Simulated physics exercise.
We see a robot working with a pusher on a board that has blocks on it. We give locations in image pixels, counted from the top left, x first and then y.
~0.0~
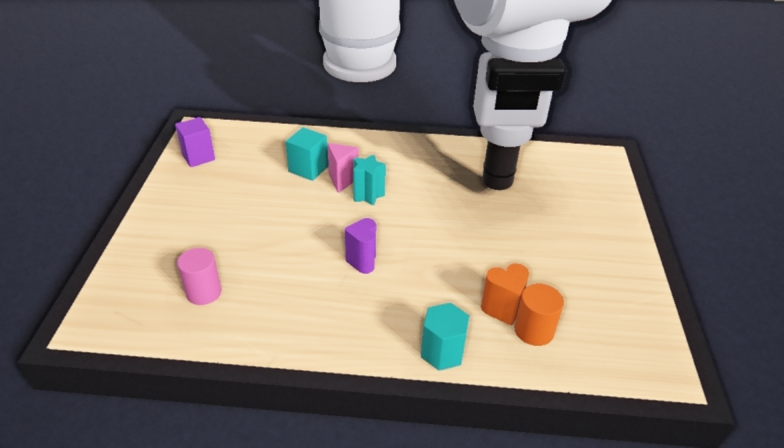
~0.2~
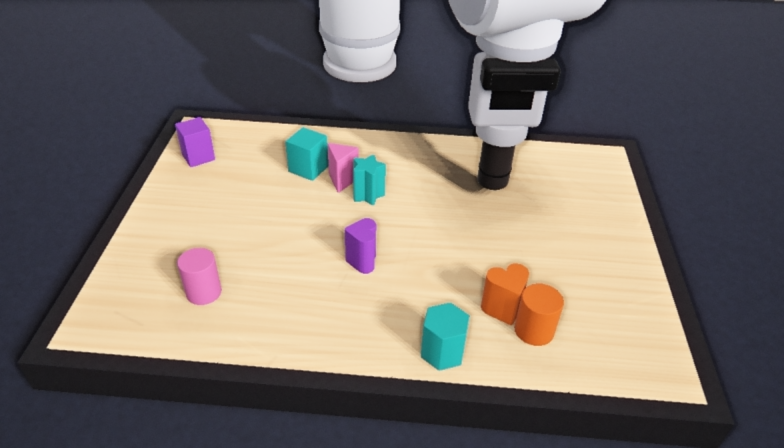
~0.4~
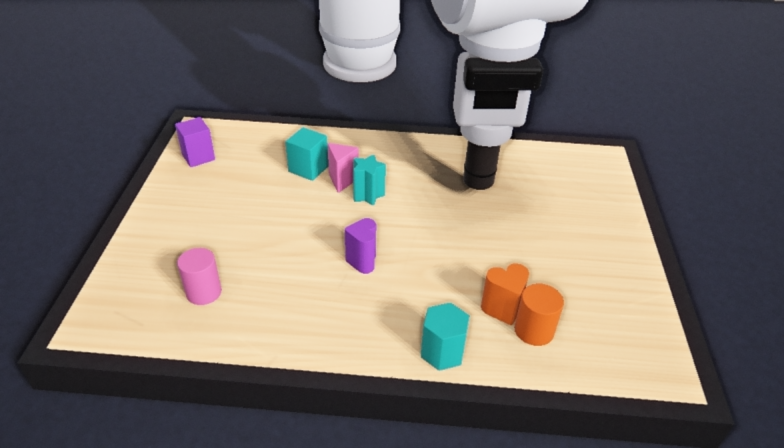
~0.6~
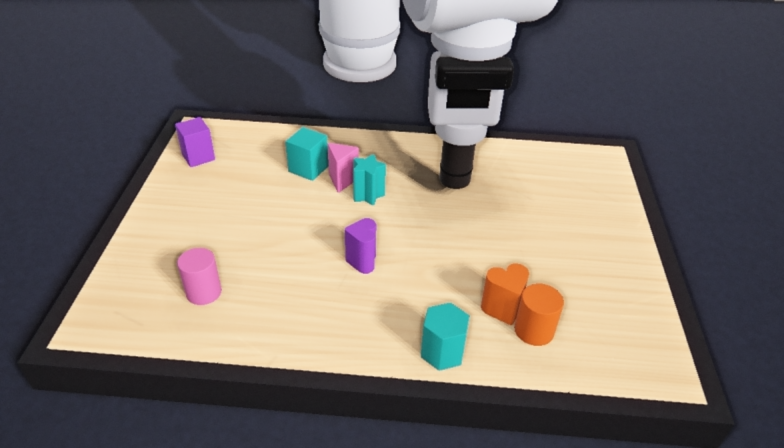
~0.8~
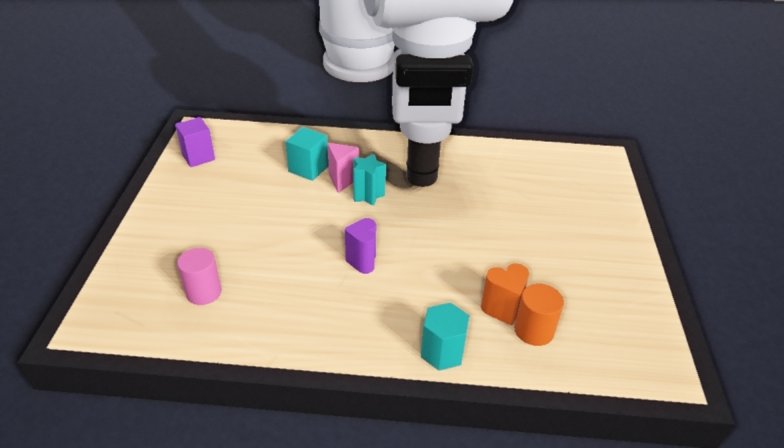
On a pale wooden board with a dark rim, purple, turquoise, pink and orange blocks sit scattered while a robot arm holds a black pusher near the far edge. The arm slides the pusher left, slightly at first and then farther, nearing the turquoise star block, while every block stays still.
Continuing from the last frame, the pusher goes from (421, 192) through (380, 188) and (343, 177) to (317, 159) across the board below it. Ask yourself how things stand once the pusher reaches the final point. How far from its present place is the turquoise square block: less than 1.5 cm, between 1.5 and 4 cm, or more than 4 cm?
Once the path is done, the turquoise square block lies 1.5 to 4 cm from its present place.
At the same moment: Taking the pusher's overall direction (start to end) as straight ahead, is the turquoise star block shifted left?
I expect so.
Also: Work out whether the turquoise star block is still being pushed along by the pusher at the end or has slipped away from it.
The turquoise star block won't stay at the front of the pusher.
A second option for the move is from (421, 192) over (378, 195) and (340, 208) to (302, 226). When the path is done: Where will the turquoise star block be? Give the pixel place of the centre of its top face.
Its top middle is near (302, 172).
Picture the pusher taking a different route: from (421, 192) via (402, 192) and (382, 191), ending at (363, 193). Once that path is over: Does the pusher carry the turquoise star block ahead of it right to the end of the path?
The answer is yes.
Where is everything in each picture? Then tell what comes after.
The first frame shows pusher tip (497, 182); block tops, turquoise square block (306, 138); pink triangular block (341, 150); turquoise star block (368, 164).
The second frame shows pusher (493, 182); blocks unchanged.
The third frame shows pusher (479, 181); blocks unchanged.
The fourth frame shows pusher (455, 181); blocks unchanged.
The fifth frame shows pusher (422, 178); turquoise square block (306, 138); pink triangular block (341, 150); turquoise star block (368, 164).
The first path, step by step. One third of the way, pusher (380, 175); turquoise star block (349, 165), turned 15° anticlockwise.
Two thirds of the way, pusher (343, 163); turquoise square block (288, 136), turned 15° clockwise; pink triangular block (313, 147), turned 20° anticlockwise; turquoise star block (340, 166), turned 30° anticlockwise.
At the end, pusher (316, 146); turquoise square block (280, 132); pink triangular block (301, 144), turned 75° anticlockwise; turquoise star block (340, 166), turned 30° anticlockwise.
